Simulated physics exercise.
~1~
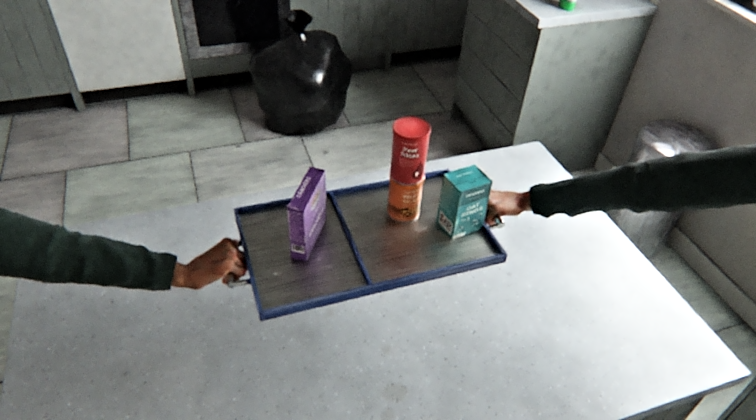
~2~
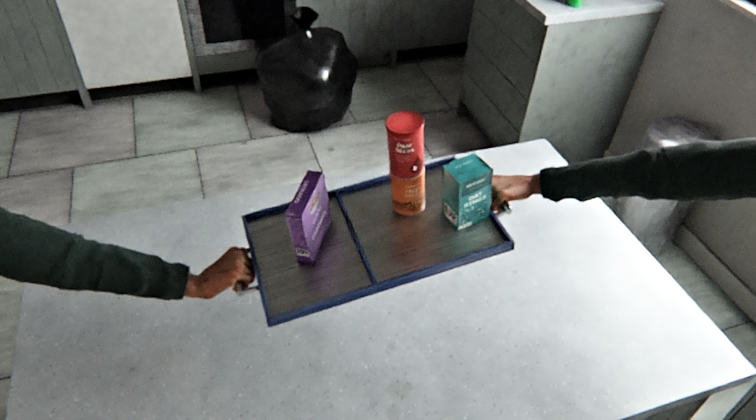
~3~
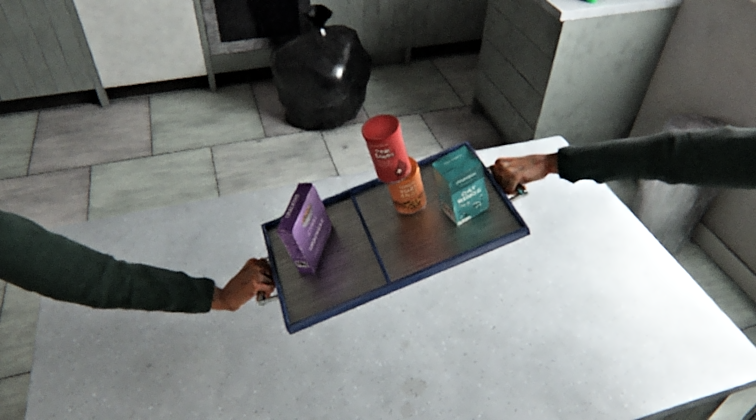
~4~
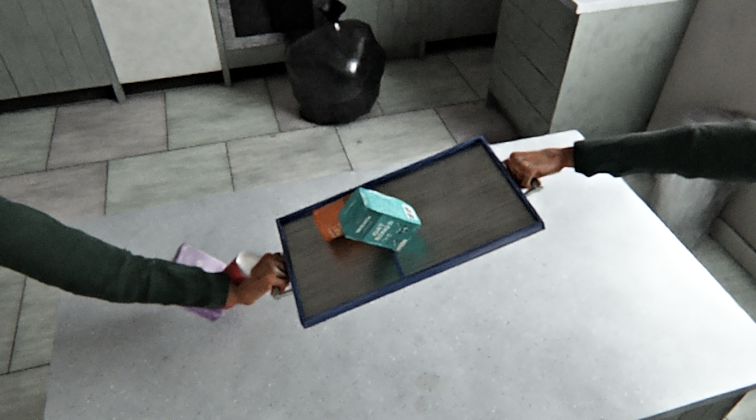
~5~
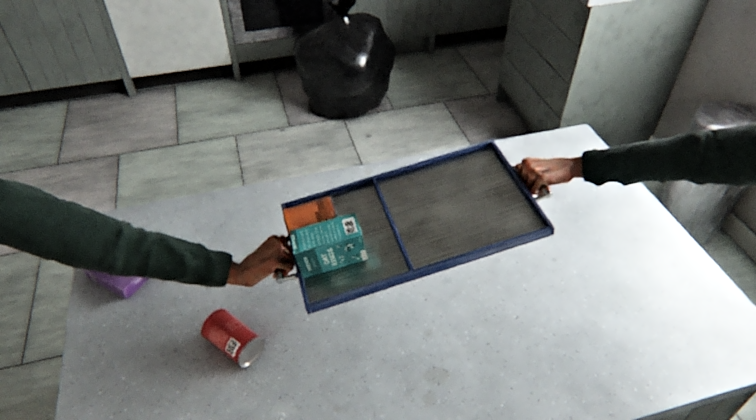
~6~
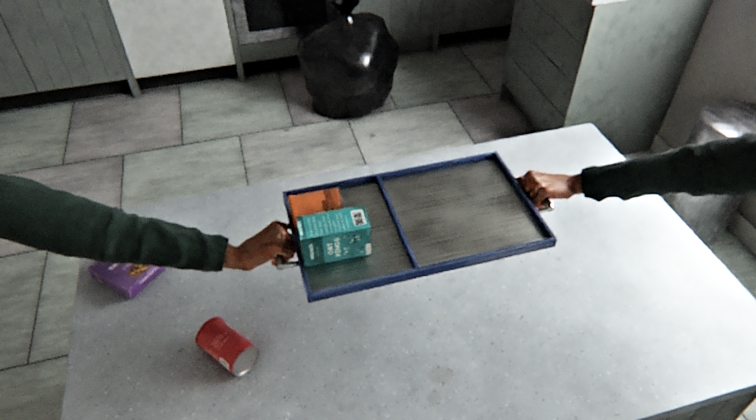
Tray tilting left in two hands, purple packet and red tin tumbling onto the table, turquoise carton and orange tin toppling aboard.
